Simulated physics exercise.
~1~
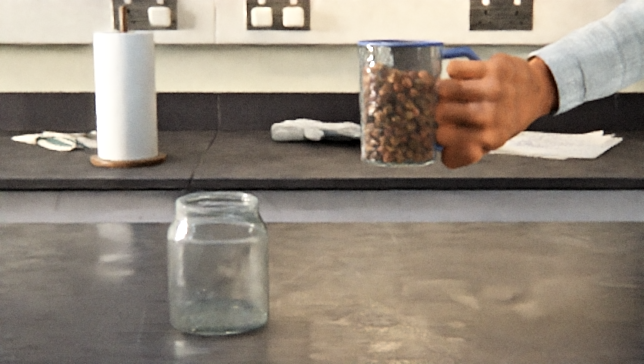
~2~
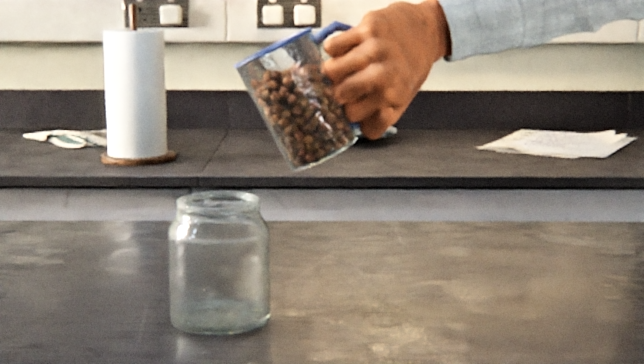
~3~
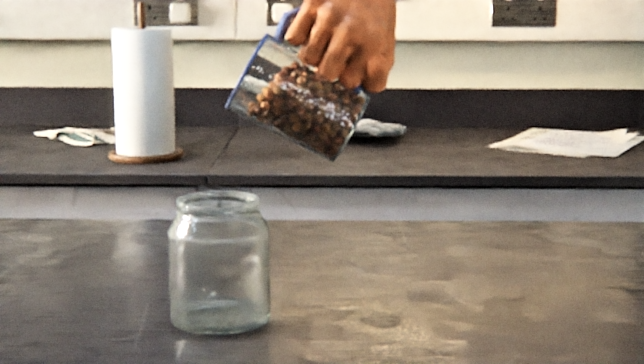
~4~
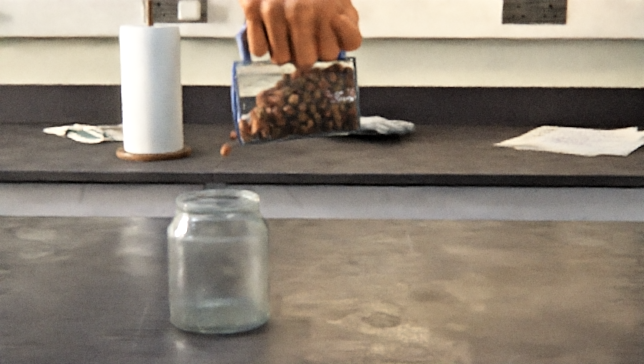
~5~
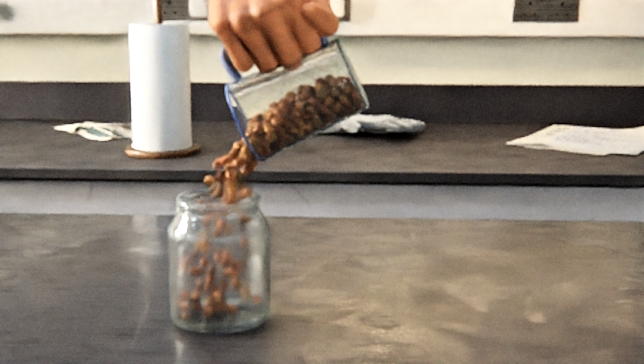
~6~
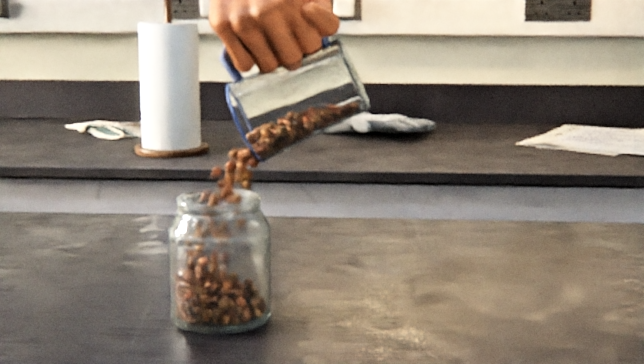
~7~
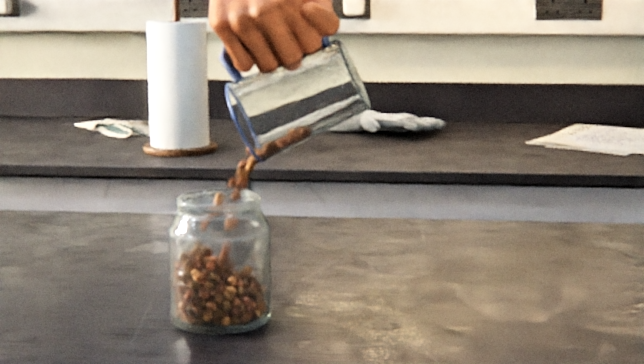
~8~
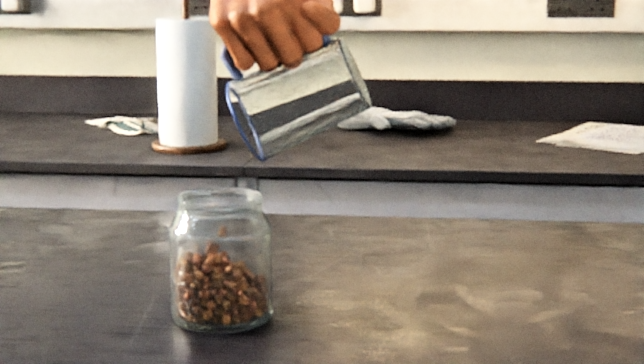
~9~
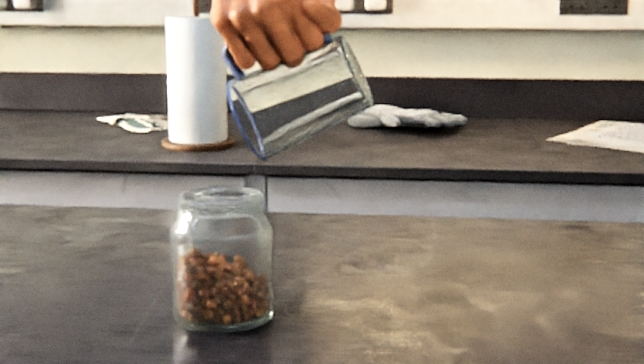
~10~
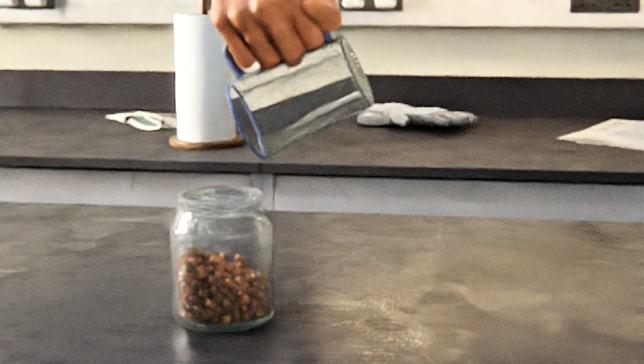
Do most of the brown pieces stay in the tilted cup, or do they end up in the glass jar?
They end up in the glass jar. The cup is left empty and no pieces are seen spilt on the table around the jar.
